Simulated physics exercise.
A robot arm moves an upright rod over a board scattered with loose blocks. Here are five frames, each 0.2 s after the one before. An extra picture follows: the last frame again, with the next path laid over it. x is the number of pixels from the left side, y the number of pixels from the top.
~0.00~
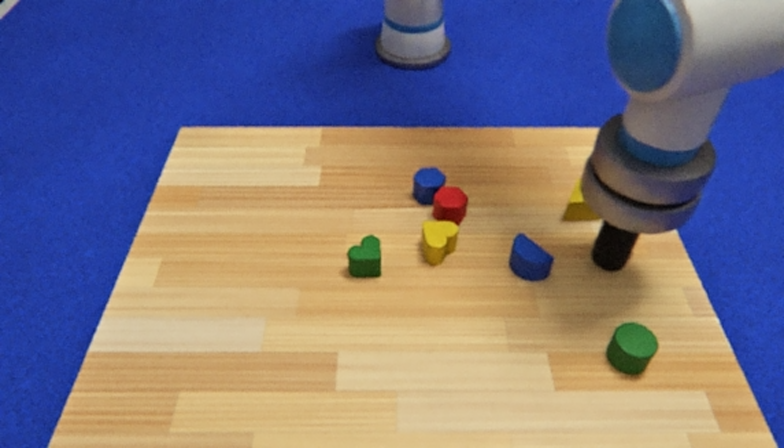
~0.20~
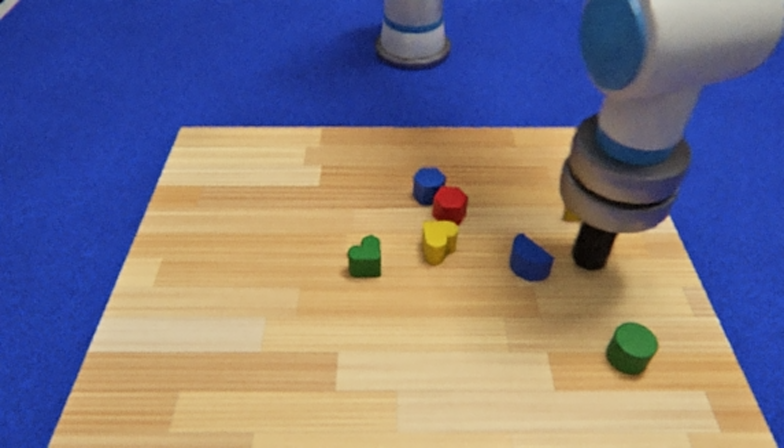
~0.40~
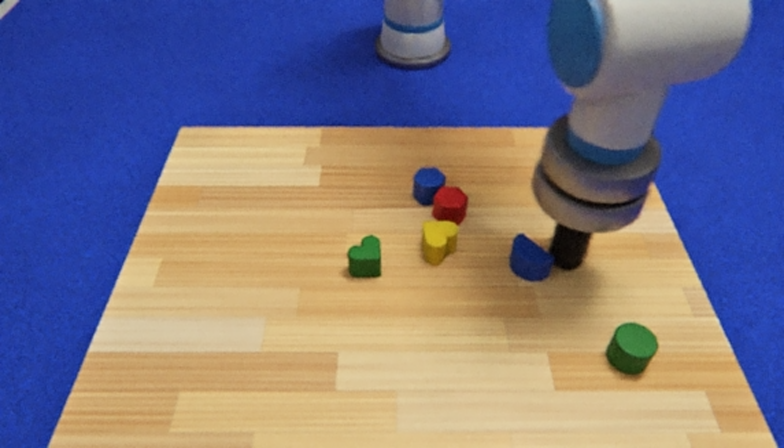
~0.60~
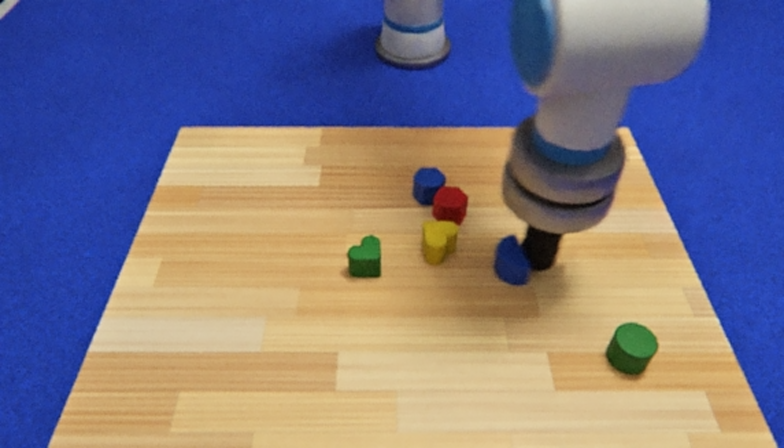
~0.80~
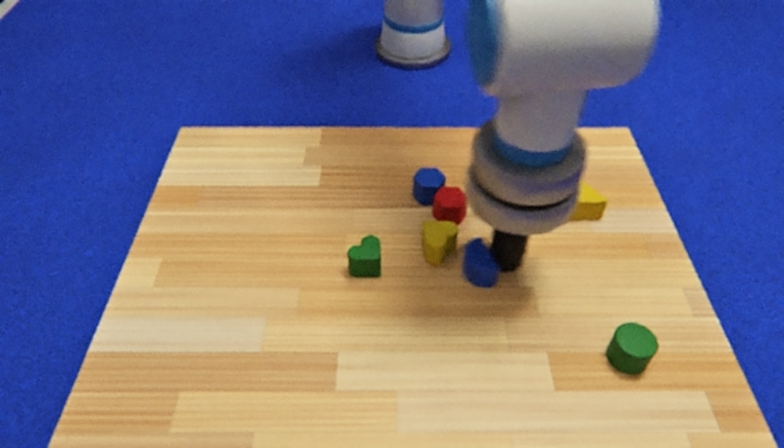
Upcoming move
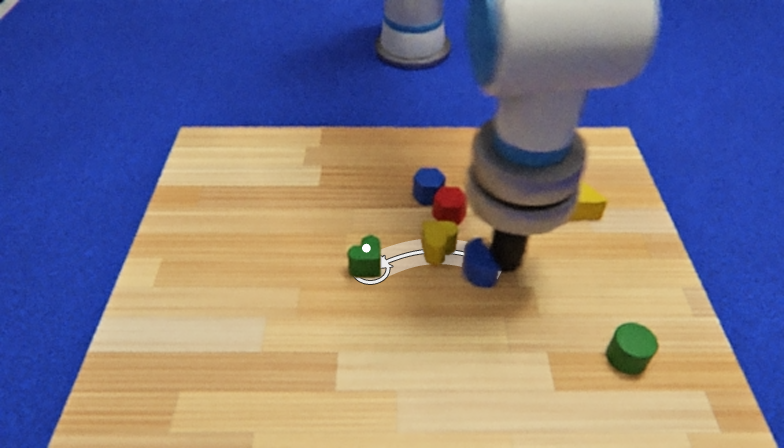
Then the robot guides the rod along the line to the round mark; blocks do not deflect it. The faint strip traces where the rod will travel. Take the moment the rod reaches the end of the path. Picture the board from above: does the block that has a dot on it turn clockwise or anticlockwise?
The block spins anticlockwise.
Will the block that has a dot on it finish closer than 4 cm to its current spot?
I expect so.
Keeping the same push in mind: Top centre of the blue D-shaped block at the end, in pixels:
That would be at about pixel (451, 257).
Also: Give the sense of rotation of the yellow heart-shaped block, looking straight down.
Clockwise, looking down.
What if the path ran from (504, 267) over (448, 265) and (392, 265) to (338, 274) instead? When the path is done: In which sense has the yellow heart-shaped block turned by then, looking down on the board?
From overhead, clockwise.
Path on the board, from (504, 267) via (459, 253) and (413, 253), ending at (371, 269); the dot is on the green heart-shaped block.
What follows on the original path. One third of the way, rod at (458, 245); yellow heart-shaped block at (423, 230); blue D-shaped block at (455, 256), turned 40° anticlockwise.
Two thirds of the way, rod at (411, 247); green heart-shaped block at (363, 249); yellow heart-shaped block at (383, 228), turned 25° anticlockwise; blue D-shaped block at (451, 257), turned 65° anticlockwise.
At the end, rod at (370, 261); green heart-shaped block at (333, 255), turned 50° anticlockwise; yellow heart-shaped block at (362, 227), turned 25° clockwise; red six-sided block in place; blue D-shaped block at (451, 257), turned 65° anticlockwise.
